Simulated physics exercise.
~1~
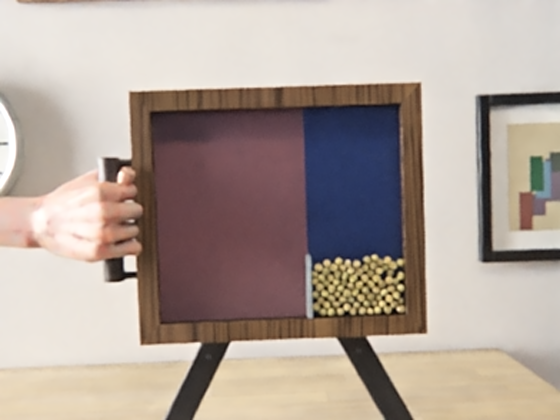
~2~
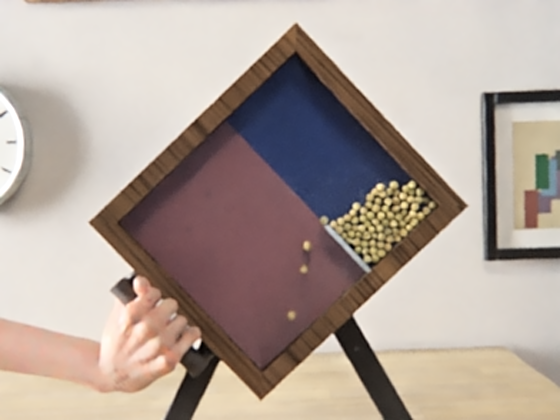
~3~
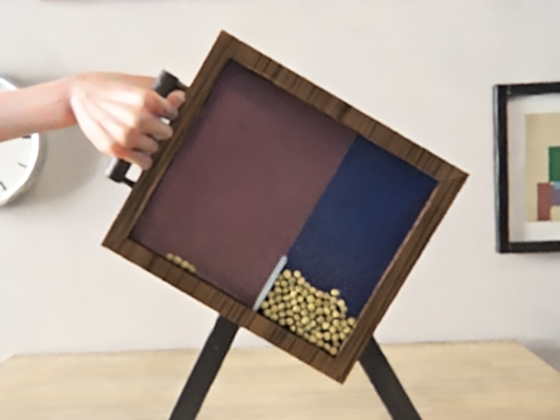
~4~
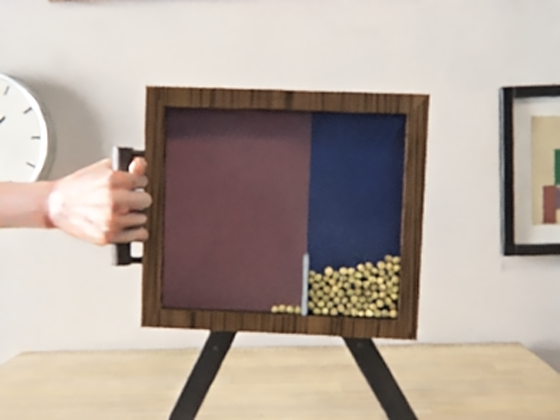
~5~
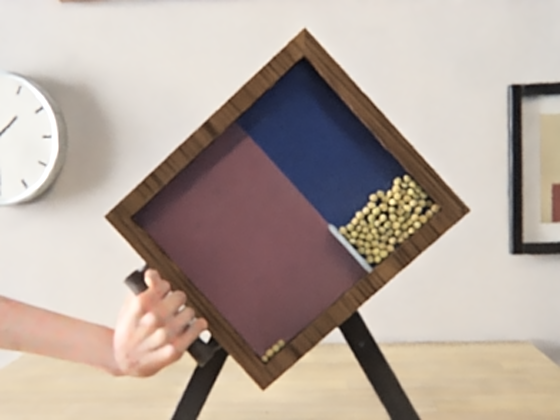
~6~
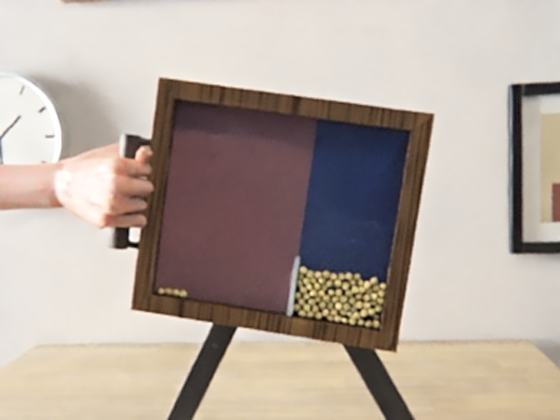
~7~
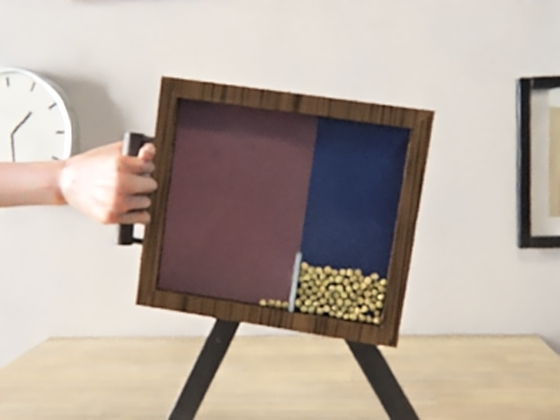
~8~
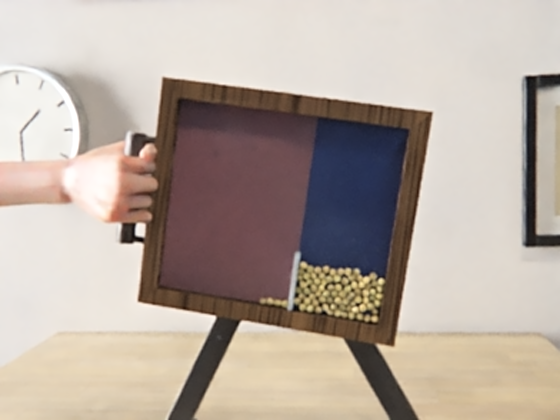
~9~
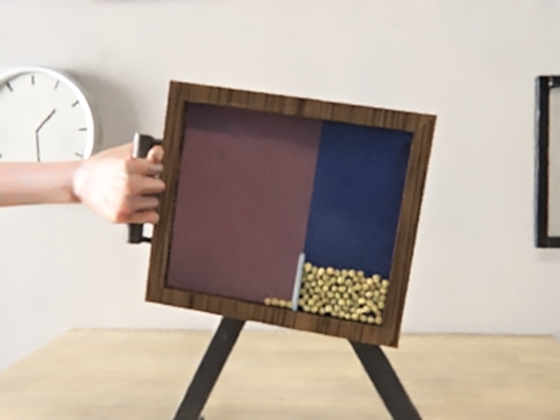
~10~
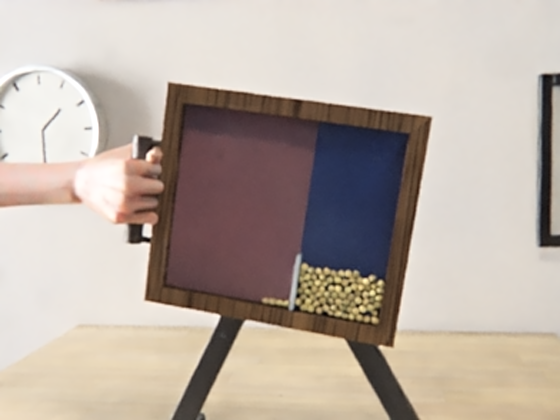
A hand at the left grips the dark handle of a square wooden case on black legs, seen from the front above a pale table, with a clock and a framed picture behind. Inside, pink fills the wider left part and blue the right, where pale beans lie beside a short divider. The hand tips the case anticlockwise, and a few beans spill into the pink. It swings the case clockwise, anticlockwise again, then back. The case stops tilted slightly clockwise, with most beans in the blue and a few against the divider in the pink.
